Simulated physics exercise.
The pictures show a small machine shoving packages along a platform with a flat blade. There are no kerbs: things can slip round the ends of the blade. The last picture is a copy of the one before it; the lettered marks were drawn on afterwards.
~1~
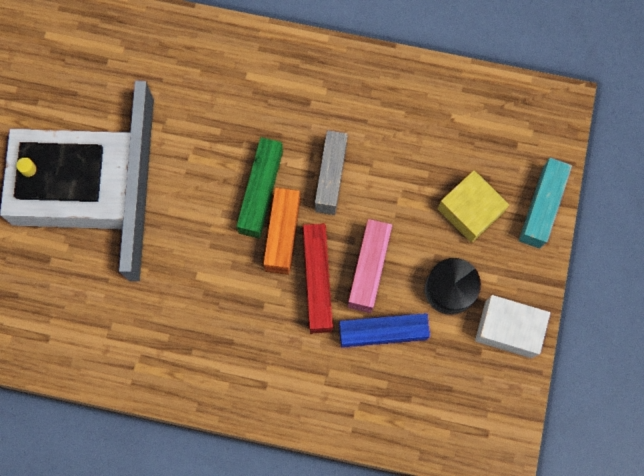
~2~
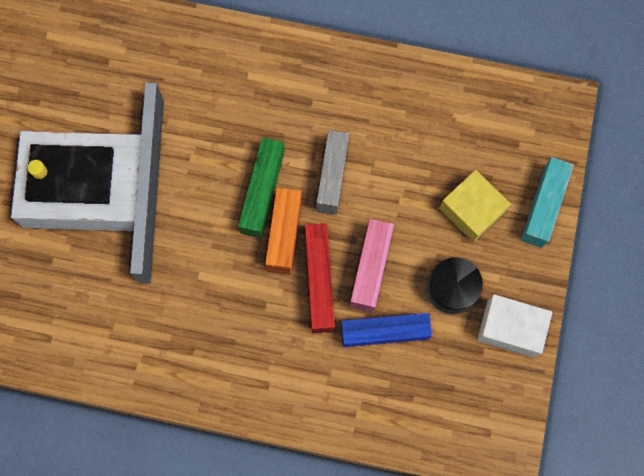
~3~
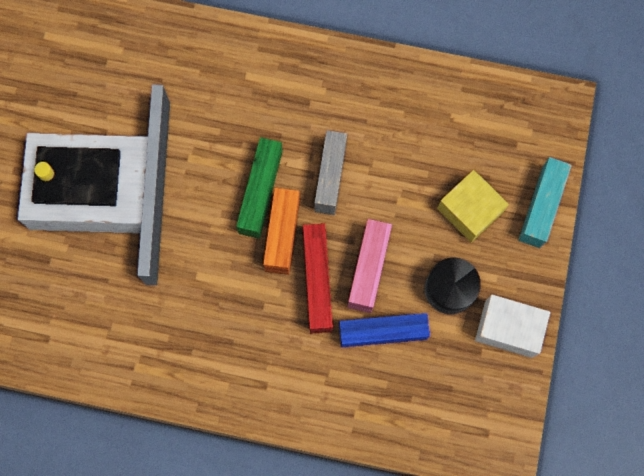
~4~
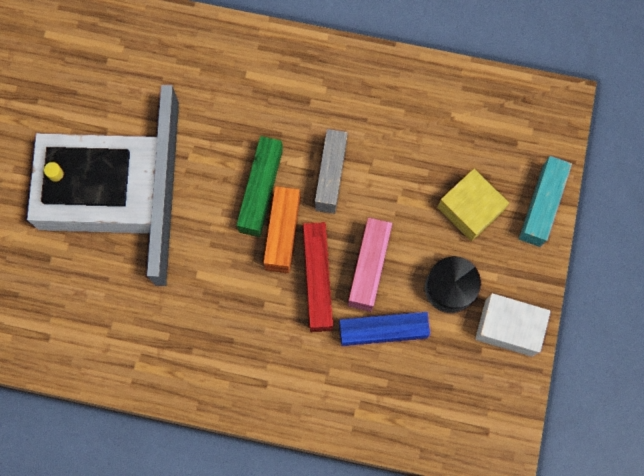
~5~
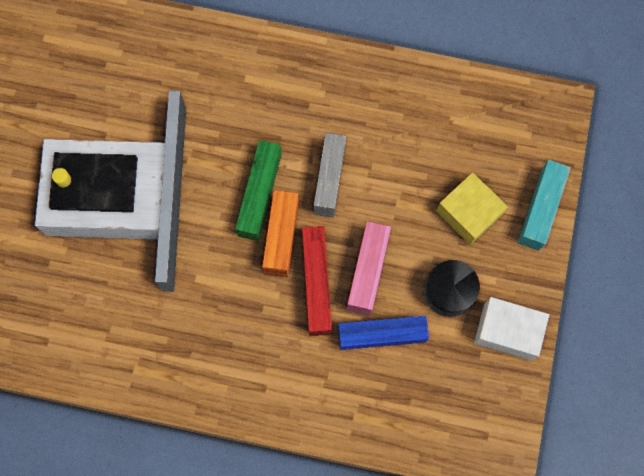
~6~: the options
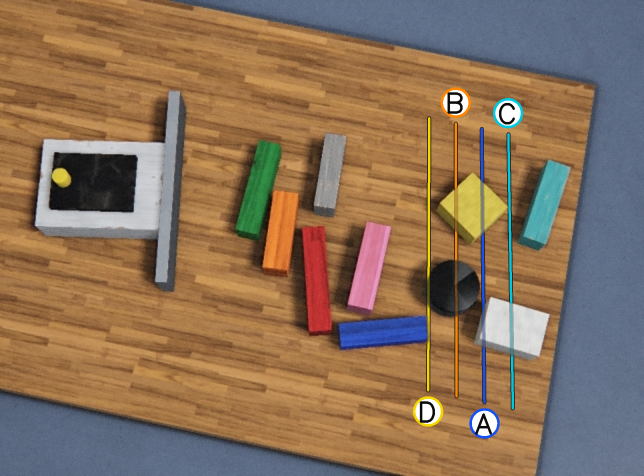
At the start, a small white machine with a wide grey blade sits at the left of a wooden platform, apart from a scatter of coloured bars, a yellow crate, a black round object and a white block. It then creeps slowly rightward, narrowing the gap, while the packages stay in place, untouched.
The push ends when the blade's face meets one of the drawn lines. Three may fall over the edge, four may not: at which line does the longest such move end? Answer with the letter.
Up to line A.
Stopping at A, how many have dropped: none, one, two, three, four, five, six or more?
By then, three.
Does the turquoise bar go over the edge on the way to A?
By then, yes.
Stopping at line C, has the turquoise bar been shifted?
Yes.
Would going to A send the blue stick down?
By then, no.
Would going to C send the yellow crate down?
Yes.
On the marked copy, A at (483, 261); B at (456, 256); C at (511, 267); D at (429, 250).
With A. Early on, robot (212, 206); grey bar (343, 176); red stick (334, 287).
Further on, robot (325, 229); white crate (539, 344); black canister (507, 297).
At the end, robot (417, 248); black canister over the edge; white crate over the edge; three fallen.
As for the rest, B is within the limit but short; C drops five; D is within the limit but short.
